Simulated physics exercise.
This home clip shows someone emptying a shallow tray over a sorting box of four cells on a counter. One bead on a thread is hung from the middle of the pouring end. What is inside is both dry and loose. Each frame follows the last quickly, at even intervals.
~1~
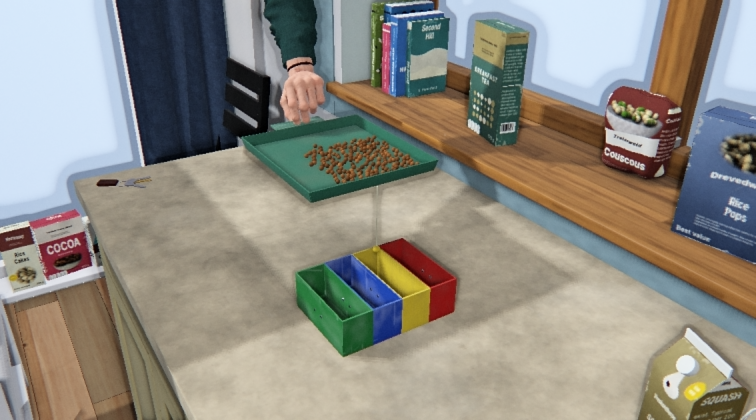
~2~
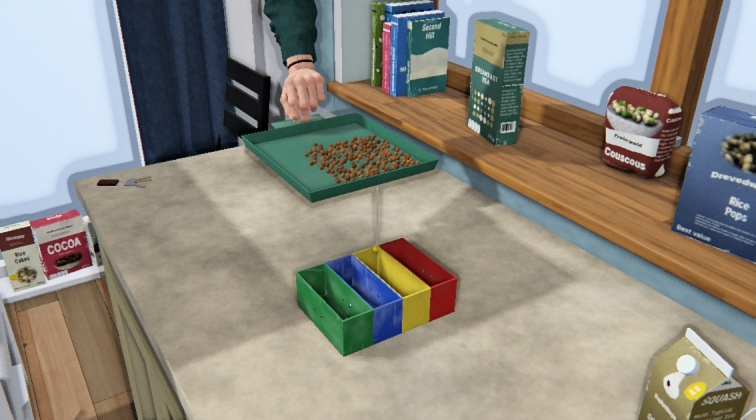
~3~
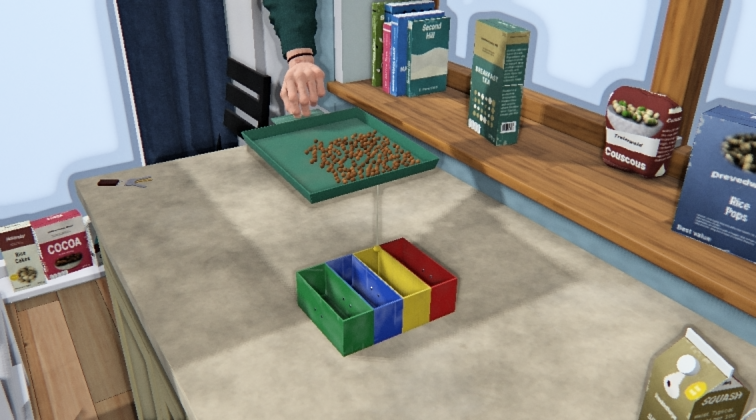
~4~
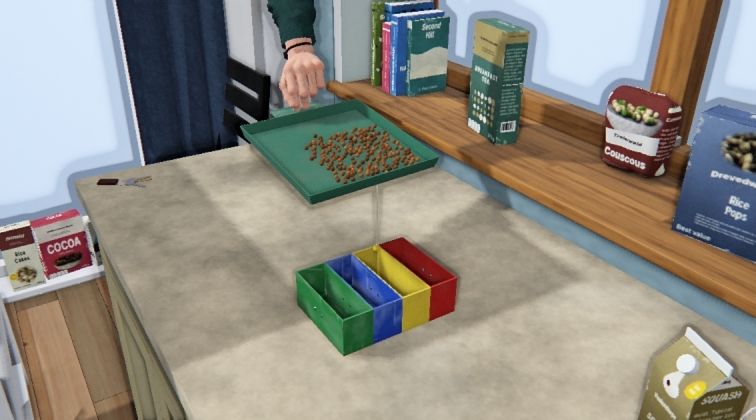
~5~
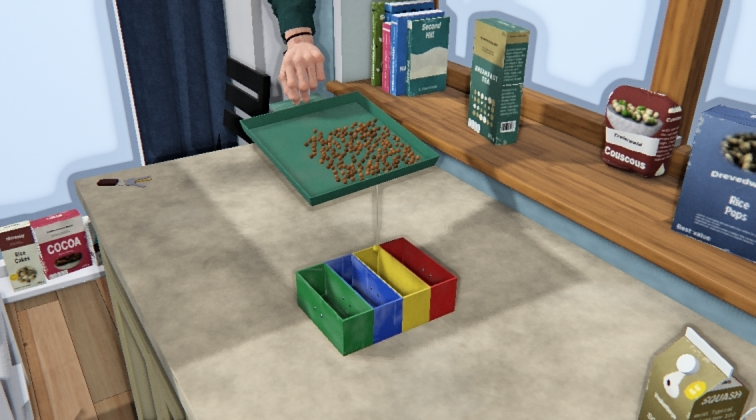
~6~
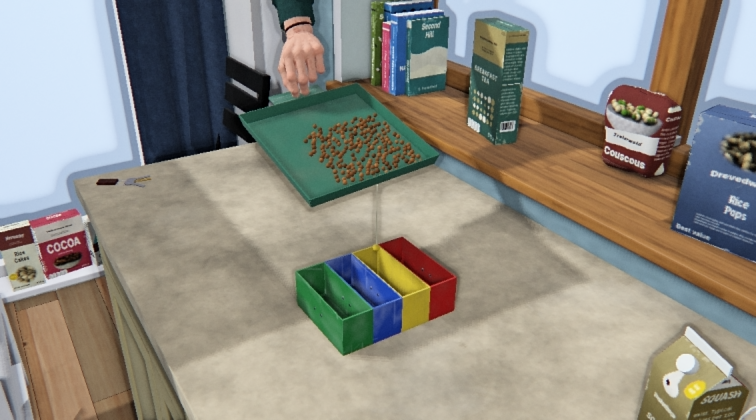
On a kitchen counter, a hand stayed at the far edge of a green tray of small brown balls as the tray tilted slightly, its near left corner dipping, above a green, blue, yellow and red box.
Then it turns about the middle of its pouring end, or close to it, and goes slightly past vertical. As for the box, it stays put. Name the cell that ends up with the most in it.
Most ends up in the green cell.
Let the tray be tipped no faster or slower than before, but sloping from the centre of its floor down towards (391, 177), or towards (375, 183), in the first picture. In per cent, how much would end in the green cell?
In order: About 0, then 0 percent.
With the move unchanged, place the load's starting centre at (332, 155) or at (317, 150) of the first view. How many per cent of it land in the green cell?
It would be 70 in a hundred, and then 70 in a hundred.
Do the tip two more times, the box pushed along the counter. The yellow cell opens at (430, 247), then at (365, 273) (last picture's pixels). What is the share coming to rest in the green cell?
Around 10 and then 10 per cent.
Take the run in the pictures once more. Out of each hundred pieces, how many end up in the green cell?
My best guess is about 60 in a hundred.
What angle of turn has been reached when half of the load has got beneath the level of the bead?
Approx. reading: About 95°.
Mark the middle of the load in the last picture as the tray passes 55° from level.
Mark it at roughly (357, 177) in the final frame.
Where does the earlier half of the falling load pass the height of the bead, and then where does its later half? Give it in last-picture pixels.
First around (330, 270), afterwards around (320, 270).
Soon after the last picture, tray tipped steeply; nearly all on the tray; a stray few falling or outside the box.
A little later, tray tipped right over; about a third on the tray; about a quarter in the green cell; a small part in the blue cell; a stray few in the yellow cell; about a quarter falling or outside the box.
Later still, tray tipped past a quarter turn; about two thirds in the green cell; about a quarter in the blue cell; a small part in the yellow cell; a stray few falling or outside the box.
At rest, tray tipped past a quarter turn; about two thirds in the green cell; about a quarter in the blue cell; a small part in the yellow cell; none in the red cell; a stray few outside the box.
